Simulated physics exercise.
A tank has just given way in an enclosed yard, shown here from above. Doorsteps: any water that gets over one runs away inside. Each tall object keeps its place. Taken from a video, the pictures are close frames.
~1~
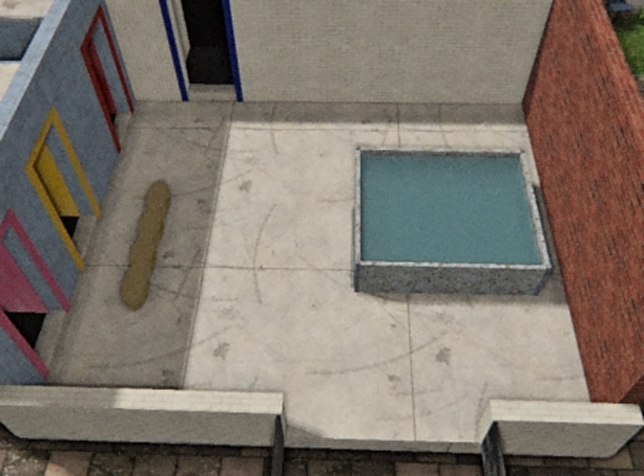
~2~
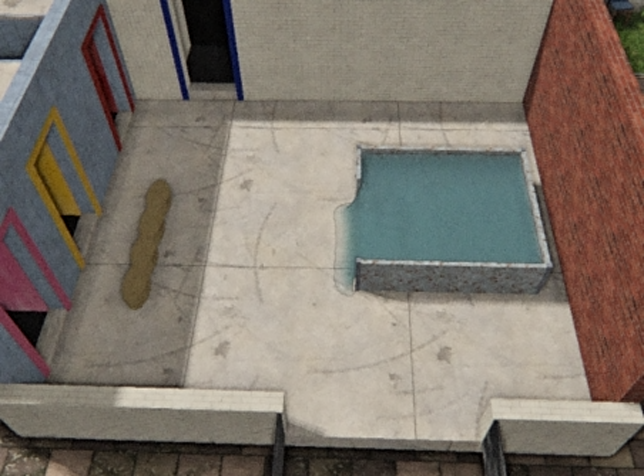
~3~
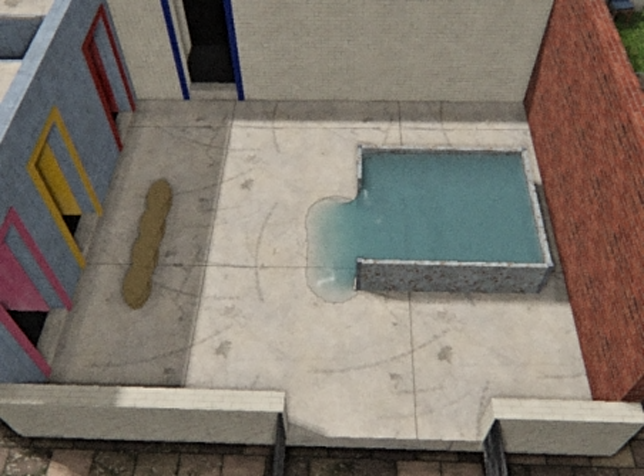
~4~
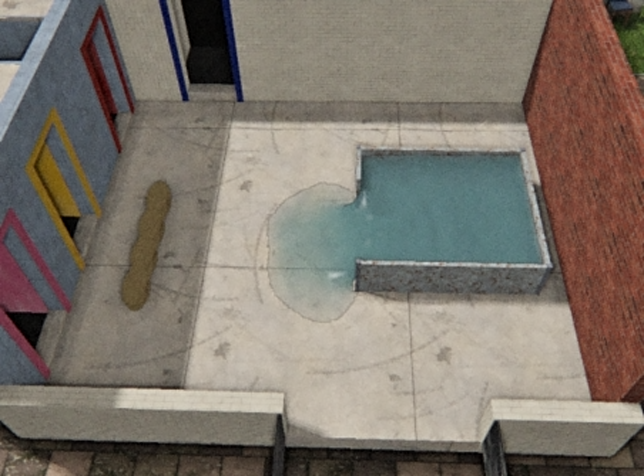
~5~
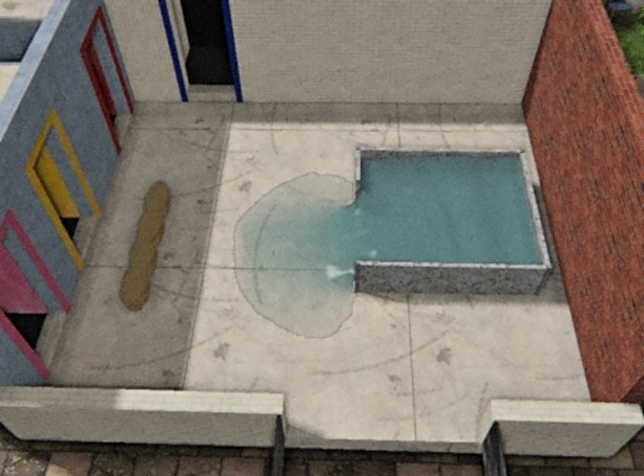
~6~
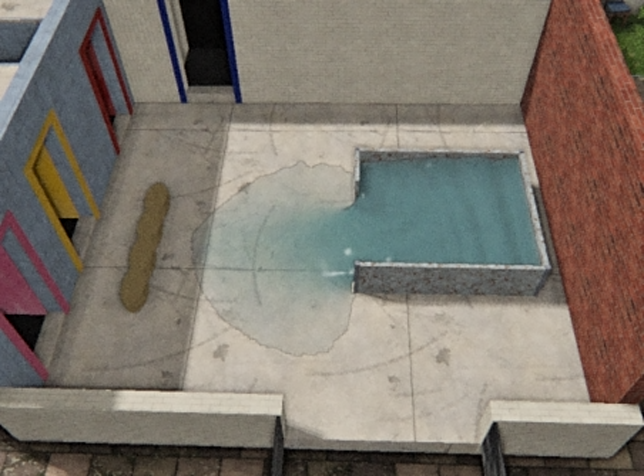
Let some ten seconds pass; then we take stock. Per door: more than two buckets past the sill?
Outcome: The red door will pass more than two buckets; the pink door will pass more than two buckets; the yellow door will pass two buckets at most; the blue door will pass two buckets at most.
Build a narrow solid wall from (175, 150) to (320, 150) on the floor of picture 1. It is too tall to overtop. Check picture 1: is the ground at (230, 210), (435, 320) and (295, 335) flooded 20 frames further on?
Results in order: Swamped / bone-dry / swamped.
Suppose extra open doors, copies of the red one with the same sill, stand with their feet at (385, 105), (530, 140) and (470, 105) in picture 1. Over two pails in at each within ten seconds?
The first new doorway comes up short, the second comes up short, the third comes up short.
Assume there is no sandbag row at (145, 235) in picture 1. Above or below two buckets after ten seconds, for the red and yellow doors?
Result - red tops the limit; yellow tops the limit.
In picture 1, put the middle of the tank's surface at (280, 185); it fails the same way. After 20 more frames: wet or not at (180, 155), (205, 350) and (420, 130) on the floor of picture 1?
Log: Flood; flood; no flood.
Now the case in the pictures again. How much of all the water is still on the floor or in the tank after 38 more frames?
Some 90 per cent.
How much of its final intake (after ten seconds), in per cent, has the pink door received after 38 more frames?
Some 65 in a hundred.
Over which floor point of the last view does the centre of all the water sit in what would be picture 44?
I'd place it roughly at (255, 238).
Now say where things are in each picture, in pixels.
In the first frame, the tank at (445, 207) is whole and still.
In the second frame, the front is at (347, 289), out from the gap at (360, 236).
In the third frame, water pours out at (360, 238) and has run to (327, 296).
In the fourth frame, water pours out at (360, 239) and has run to (276, 218).
In the fifth frame, the front is at (245, 222), out from the gap at (359, 240).
In the sixth frame, the front is at (200, 234), out from the gap at (358, 241).
A moment on, water covers 30 % of the floor; the red door not reached, the pink door not reached, the yellow door not reached, the blue door not reached.
Next, water covers 40 % of the floor; the red door wet at the sill, nothing in, the pink door wet at the sill, nothing in, the yellow door not reached, the blue door not reached.
Then, water covers 50 % of the floor; the red door over two buckets in, the pink door over two buckets in, the yellow door wet at the sill, nothing in, the blue door wet at the sill, nothing in.
Later, water covers 70 % of the floor; the red door far over two buckets in, the pink door far over two buckets in, the yellow door wet at the sill, nothing in, the blue door wet at the sill, nothing in.
In the end, water covers 95 % of the floor; the red door far over two buckets in, the pink door far over two buckets in, the yellow door wet at the sill, nothing in, the blue door wet at the sill, nothing in.
